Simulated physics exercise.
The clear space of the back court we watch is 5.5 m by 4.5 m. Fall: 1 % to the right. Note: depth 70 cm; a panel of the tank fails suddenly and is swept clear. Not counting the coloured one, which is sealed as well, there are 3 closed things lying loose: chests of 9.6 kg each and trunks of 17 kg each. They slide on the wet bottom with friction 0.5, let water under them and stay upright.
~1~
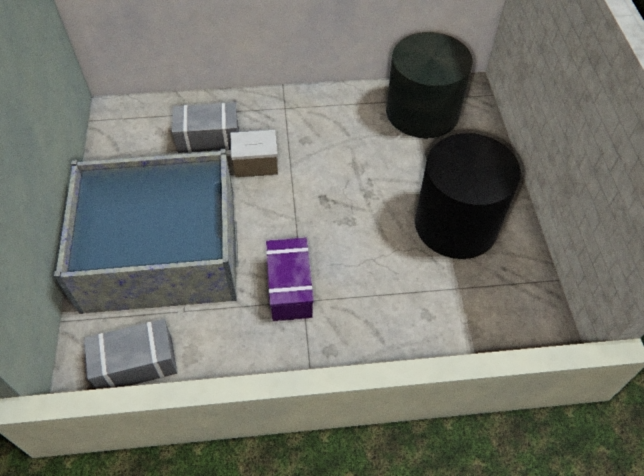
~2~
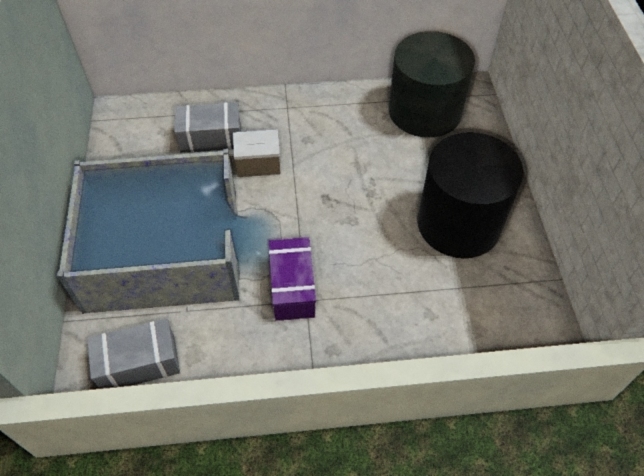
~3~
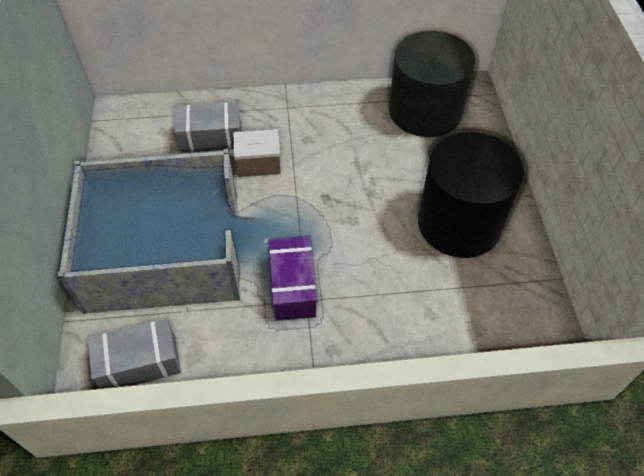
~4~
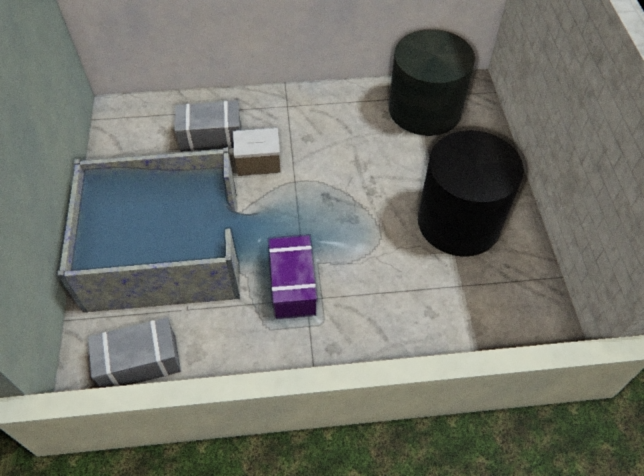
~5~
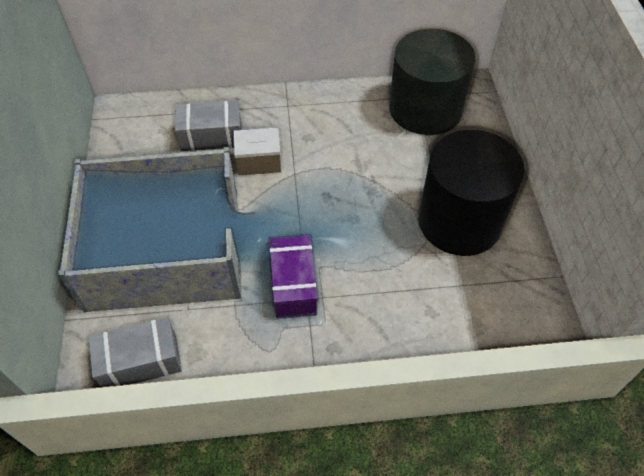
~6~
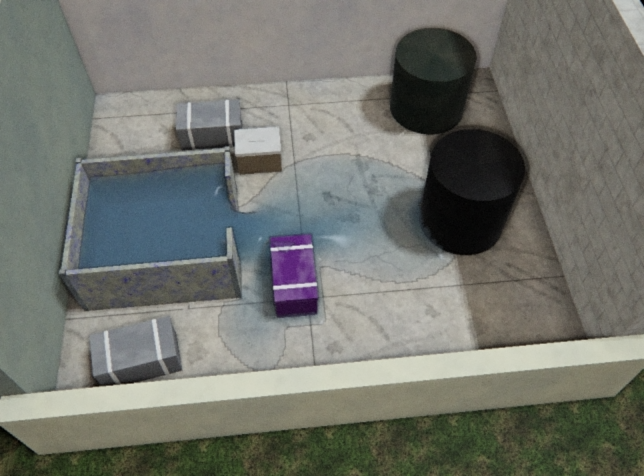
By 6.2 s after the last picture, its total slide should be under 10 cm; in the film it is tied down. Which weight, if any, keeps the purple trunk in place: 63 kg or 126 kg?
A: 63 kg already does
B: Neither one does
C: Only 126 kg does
Option C: Only 126 kg does.
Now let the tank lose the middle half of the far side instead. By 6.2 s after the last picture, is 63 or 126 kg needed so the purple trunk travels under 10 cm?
Then the lighter mass suffices.
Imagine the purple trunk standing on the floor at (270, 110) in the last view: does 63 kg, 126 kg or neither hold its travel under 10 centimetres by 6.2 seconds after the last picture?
Either load holds.
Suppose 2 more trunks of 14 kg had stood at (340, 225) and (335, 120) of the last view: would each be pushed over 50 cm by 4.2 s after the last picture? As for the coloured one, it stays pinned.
First one went beyond, second went beyond.
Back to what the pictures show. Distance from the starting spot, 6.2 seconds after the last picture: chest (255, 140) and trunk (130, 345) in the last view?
Displacement: 30 cm, then 10 cm.
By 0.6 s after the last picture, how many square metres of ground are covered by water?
My estimate is roughly 12.0 m2.
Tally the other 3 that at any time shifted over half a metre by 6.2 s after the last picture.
Total: 0.
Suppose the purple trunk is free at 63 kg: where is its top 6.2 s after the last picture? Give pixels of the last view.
Estimated position: Close to (346, 306).
Then, 0.6 s after the last picture the purple trunk would be 52 cm from its start with 63 kg and 0 cm from its start with 126 kg; 9 cm of water round it then.
Then, 2.3 s after the last picture the purple trunk would be 73 cm from its start with 63 kg and 0 cm from its start with 126 kg; 6 cm of water round it then.
Then, 4.2 s after the last picture the purple trunk would be 73 cm from its start with 63 kg and 0 cm from its start with 126 kg; 4 cm of water round it then.
Then, 6.2 s after the last picture the purple trunk would be 73 cm from its start with 63 kg and 0 cm from its start with 126 kg; 8 cm of water round it then.
